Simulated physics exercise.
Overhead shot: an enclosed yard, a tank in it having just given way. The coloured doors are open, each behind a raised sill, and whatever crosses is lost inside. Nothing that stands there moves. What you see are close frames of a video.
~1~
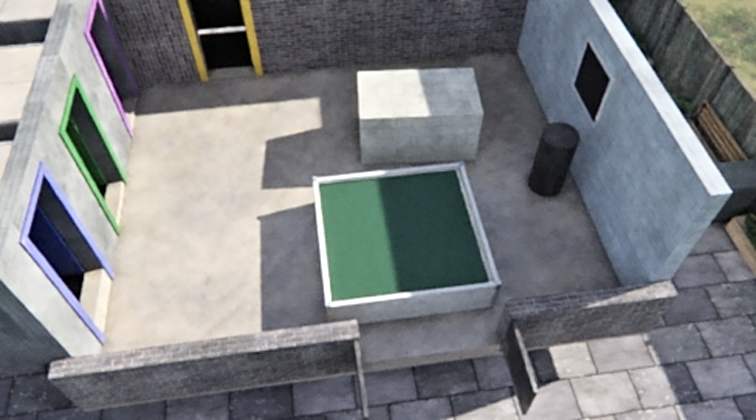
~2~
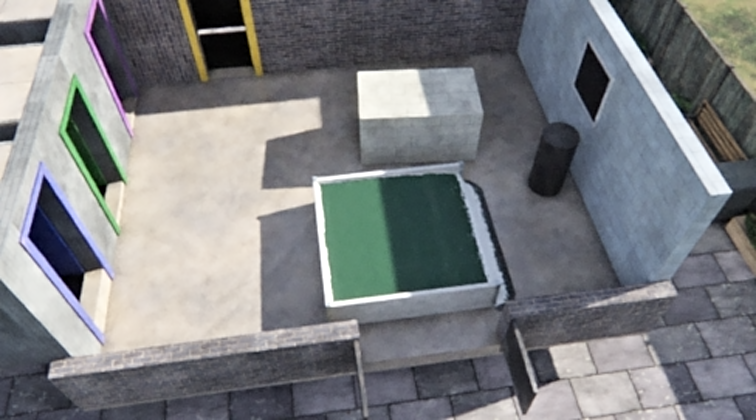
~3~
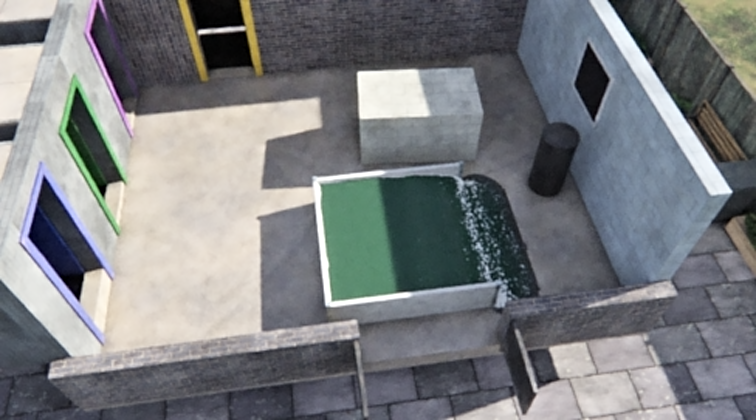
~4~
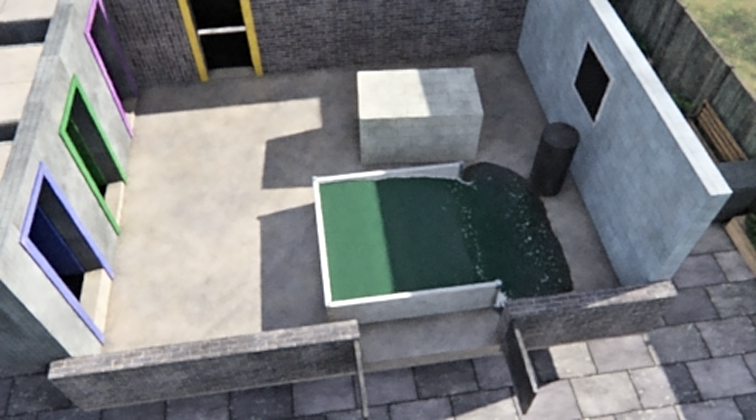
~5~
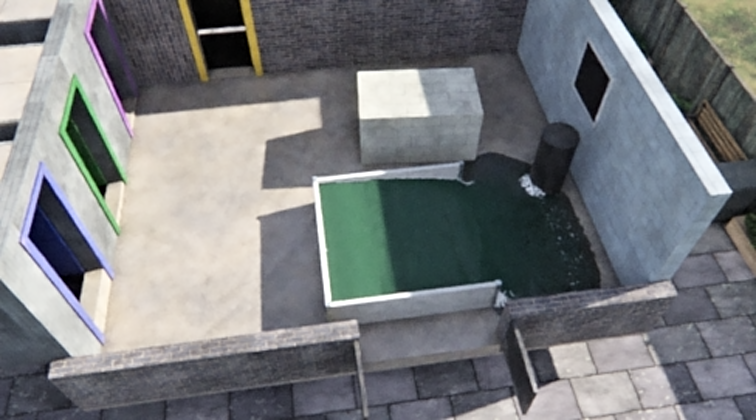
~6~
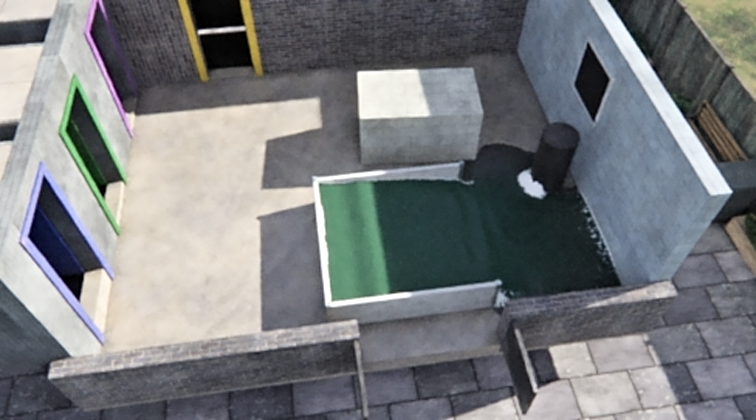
Walled yard with coloured open doors, a tank of green water giving way and spilling rightward around a dark cylinder.
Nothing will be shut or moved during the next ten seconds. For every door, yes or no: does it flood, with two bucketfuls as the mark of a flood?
Green door: No, yellow door: No, purple door: No, blue door: No.
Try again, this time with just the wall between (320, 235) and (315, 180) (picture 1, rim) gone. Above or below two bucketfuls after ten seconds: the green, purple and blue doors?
Going door by door: The green door gets too much, the purple door gets too much, and the blue door stays safe.
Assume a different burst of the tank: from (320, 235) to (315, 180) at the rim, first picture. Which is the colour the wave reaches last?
The yellow-painted one.
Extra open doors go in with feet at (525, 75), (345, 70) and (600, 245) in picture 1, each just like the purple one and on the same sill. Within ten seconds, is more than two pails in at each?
Exceeds the limit; falls short; exceeds the limit.
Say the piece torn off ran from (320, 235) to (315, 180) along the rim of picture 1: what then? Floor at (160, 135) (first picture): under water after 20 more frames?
Verdict: Covered.
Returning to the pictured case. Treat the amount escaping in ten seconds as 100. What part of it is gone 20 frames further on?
Log: Around 15 %, estimated.
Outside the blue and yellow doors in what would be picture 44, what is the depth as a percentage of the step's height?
Roughly 10 and 60 %.
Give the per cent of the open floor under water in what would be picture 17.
My estimate is near 20 per cent.
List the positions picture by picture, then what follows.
The tank at (401, 231) is whole and still, in the first picture.
Water pours out at (473, 235) and has run to a hidden place, in the second picture.
The front is at (479, 179), out from the gap at (473, 237), in the third picture.
The front is at a hidden place, out from the gap at (473, 237), in the fourth picture.
The front is at a hidden place, out from the gap at (473, 238), in the fifth picture.
The front is at a hidden place, out from the gap at (472, 238), in the sixth picture.
A moment on, water covers 20 % of the floor; the green door not reached, the yellow door not reached, the purple door not reached, the blue door not reached.
Next, water covers 20 % of the floor; the green door not reached, the yellow door not reached, the purple door not reached, the blue door not reached.
Then, water covers 35 % of the floor; the green door not reached, the yellow door not reached, the purple door not reached, the blue door not reached.
Later, water covers 65 % of the floor; the green door not reached, the yellow door wet at the sill, nothing in, the purple door not reached, the blue door wet at the sill, nothing in.
In the end, water covers 90 % of the floor; the green door wet at the sill, nothing in, the yellow door wet at the sill, nothing in, the purple door under two buckets in, the blue door wet at the sill, nothing in.
